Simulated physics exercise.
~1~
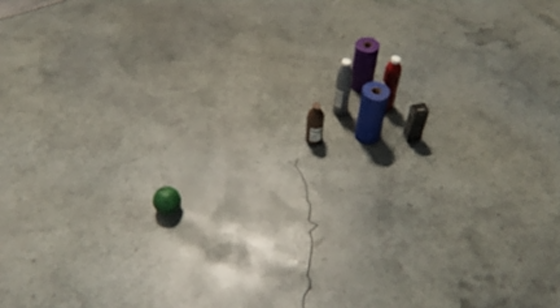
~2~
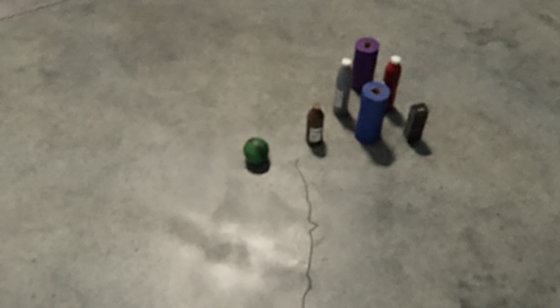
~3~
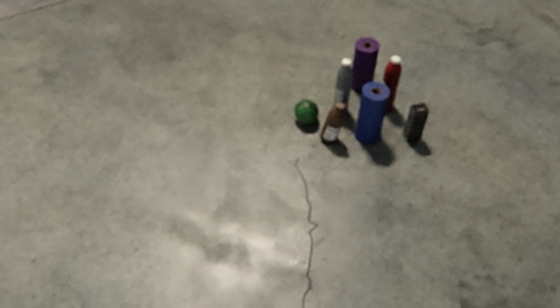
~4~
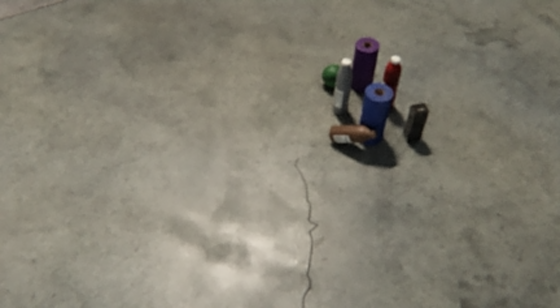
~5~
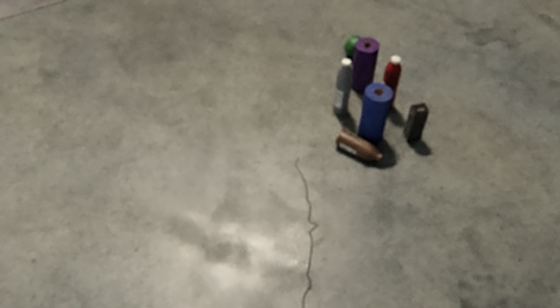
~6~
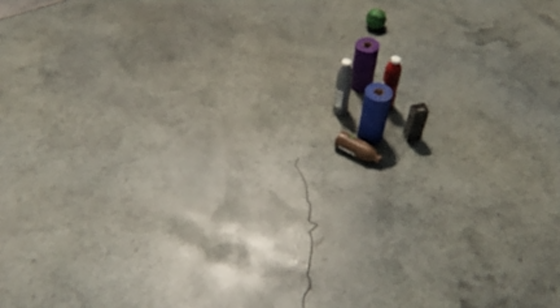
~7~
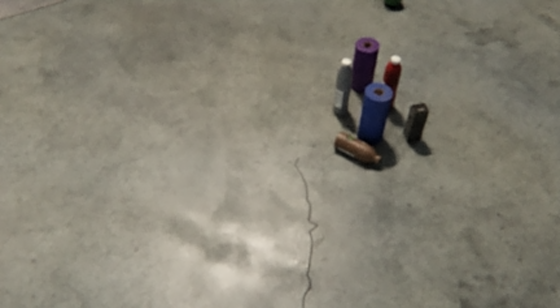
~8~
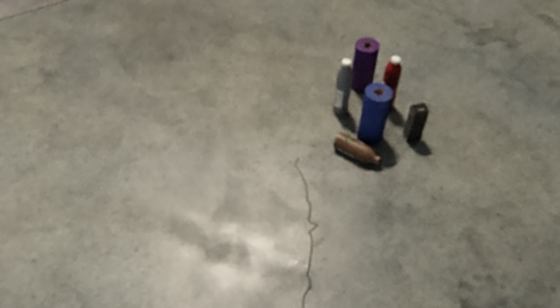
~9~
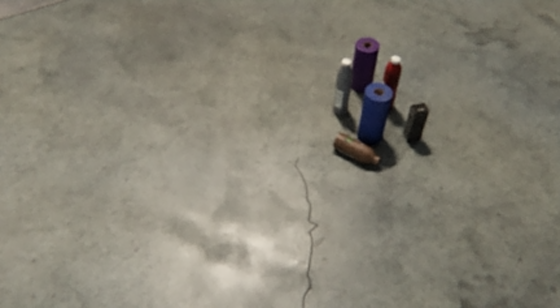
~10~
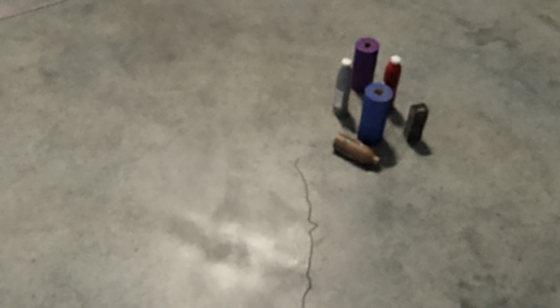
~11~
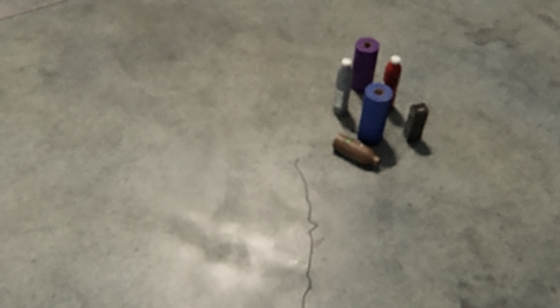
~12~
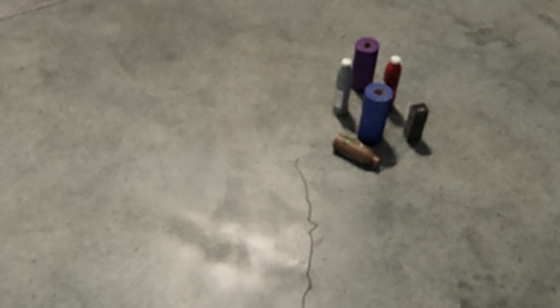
The blue roll stays upright as a green ball knocks over the brown bottle and rolls away.
